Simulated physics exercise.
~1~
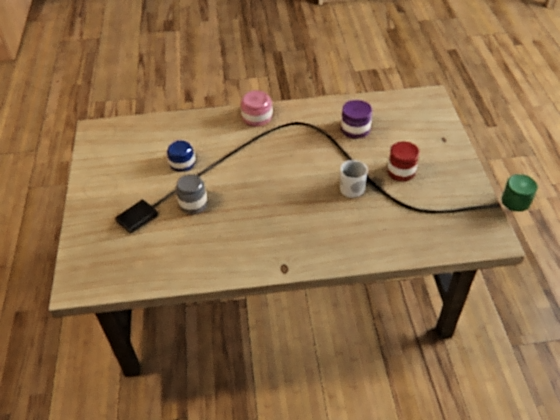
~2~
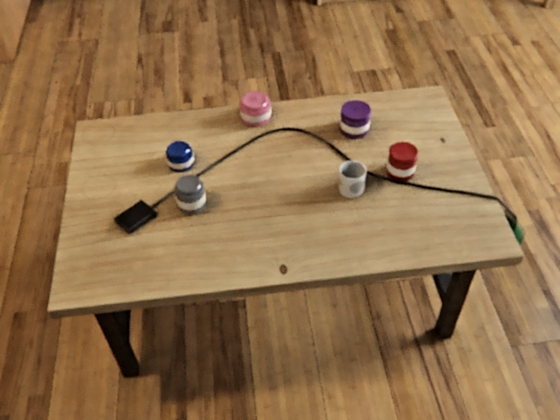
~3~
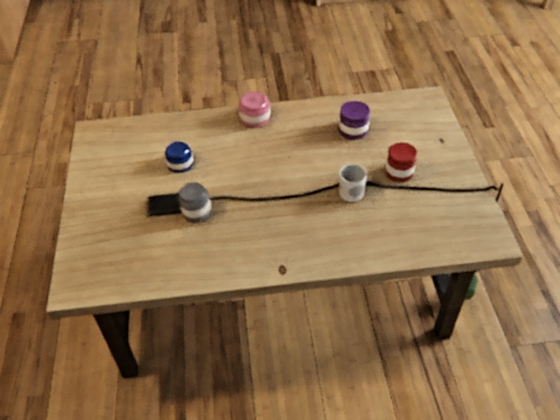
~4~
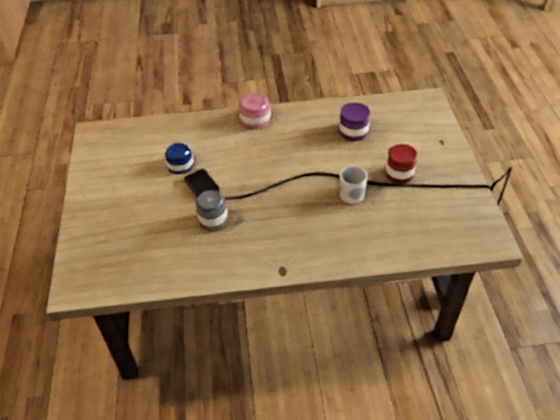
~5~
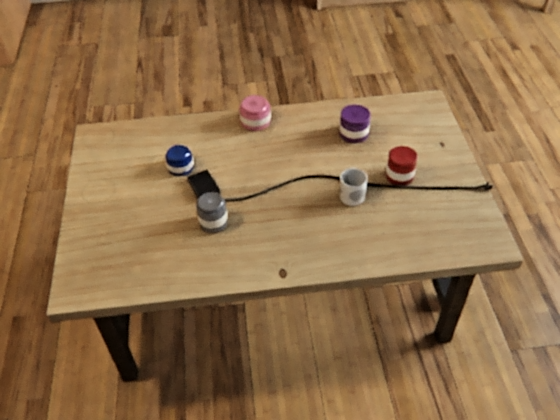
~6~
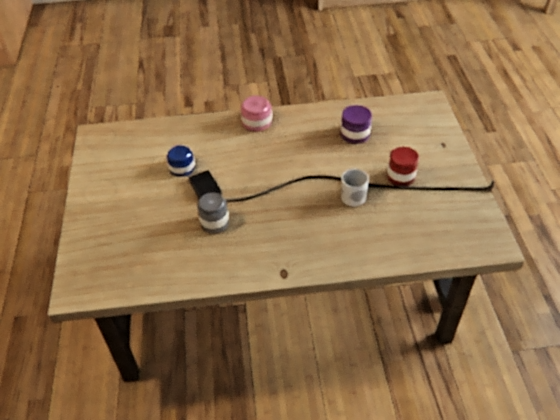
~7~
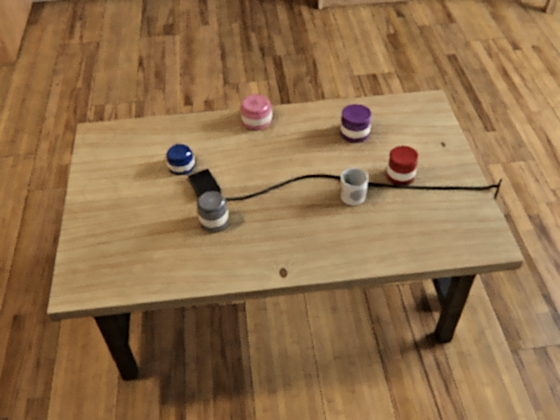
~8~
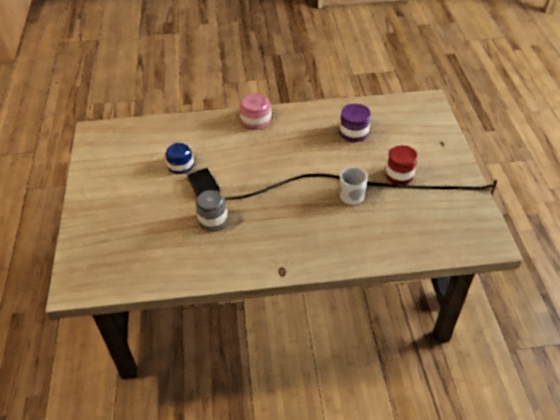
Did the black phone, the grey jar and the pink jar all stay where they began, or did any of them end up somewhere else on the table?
The black phone ended up clearly farthest from where it started and the grey jar shifted a smaller way, while the pink jar stayed in its place.
